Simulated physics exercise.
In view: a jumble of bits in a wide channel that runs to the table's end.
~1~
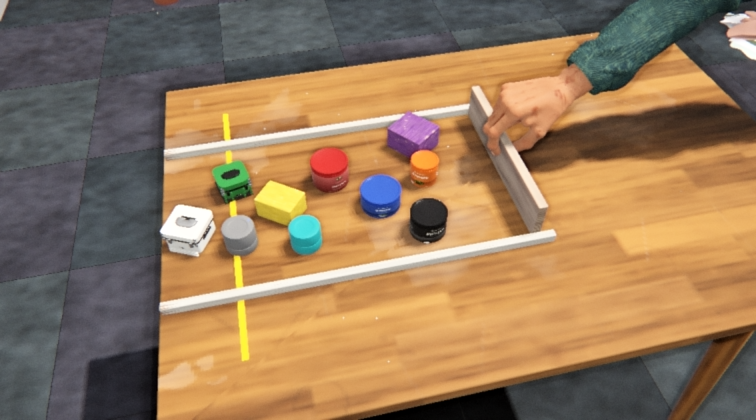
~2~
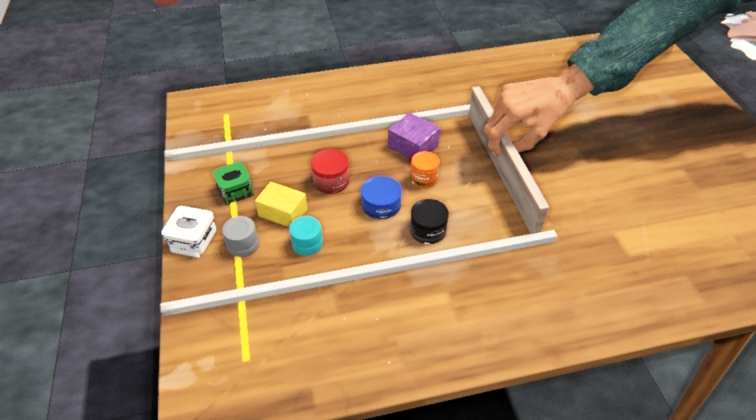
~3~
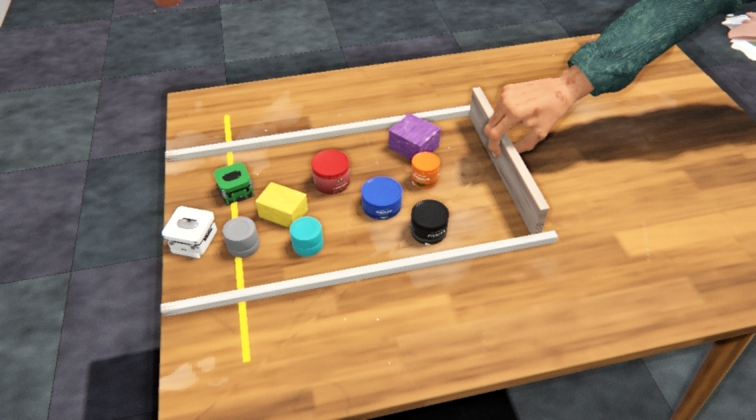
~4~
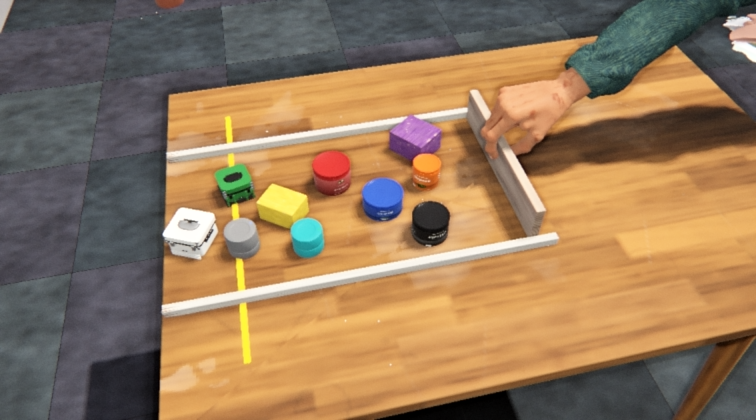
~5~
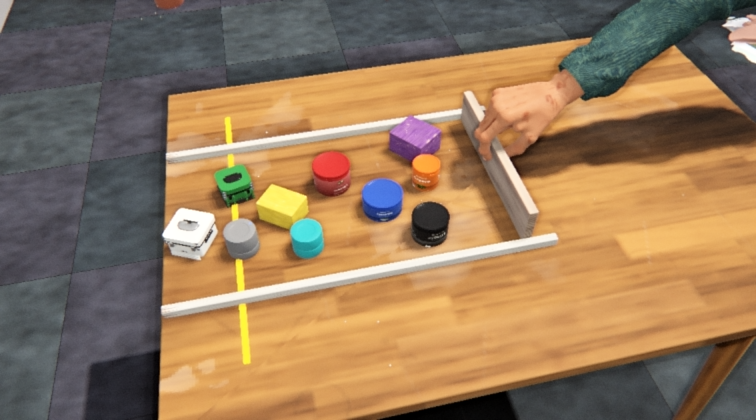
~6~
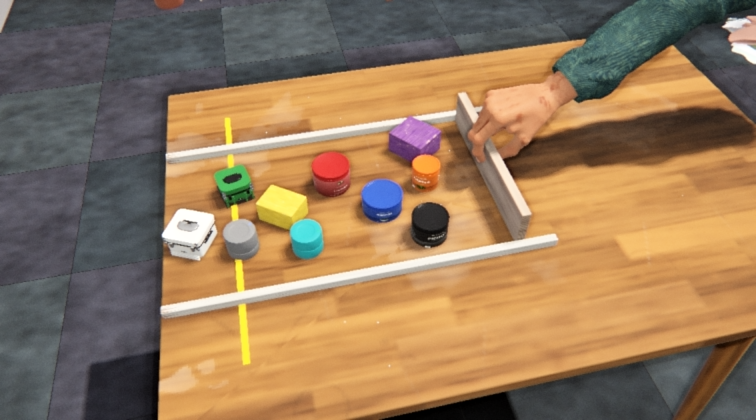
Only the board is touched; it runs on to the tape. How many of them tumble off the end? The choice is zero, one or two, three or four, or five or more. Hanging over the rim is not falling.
In the end the number that fall off is one or two.
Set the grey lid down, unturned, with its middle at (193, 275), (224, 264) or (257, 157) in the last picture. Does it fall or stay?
In that order, it remains up; remains up; survives.
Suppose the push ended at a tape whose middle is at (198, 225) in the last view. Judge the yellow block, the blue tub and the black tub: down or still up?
The yellow block tumbles off, the blue tub stays on, the black tub does not fall.
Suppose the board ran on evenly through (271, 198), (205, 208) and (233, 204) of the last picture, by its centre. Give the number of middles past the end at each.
The counts: 0, 5 and 1.
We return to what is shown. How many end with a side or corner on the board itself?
That makes 4.
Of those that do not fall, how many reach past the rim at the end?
Overhanging: 2.
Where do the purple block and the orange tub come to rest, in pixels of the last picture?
The purple block at (211, 162), the orange tub at (219, 210).
Early on, none off yet; white case at rest near (191, 234); green case at rest near (235, 186); grey lid at rest near (242, 240).
Finally, the number that fall off is one or two; lost, white case.
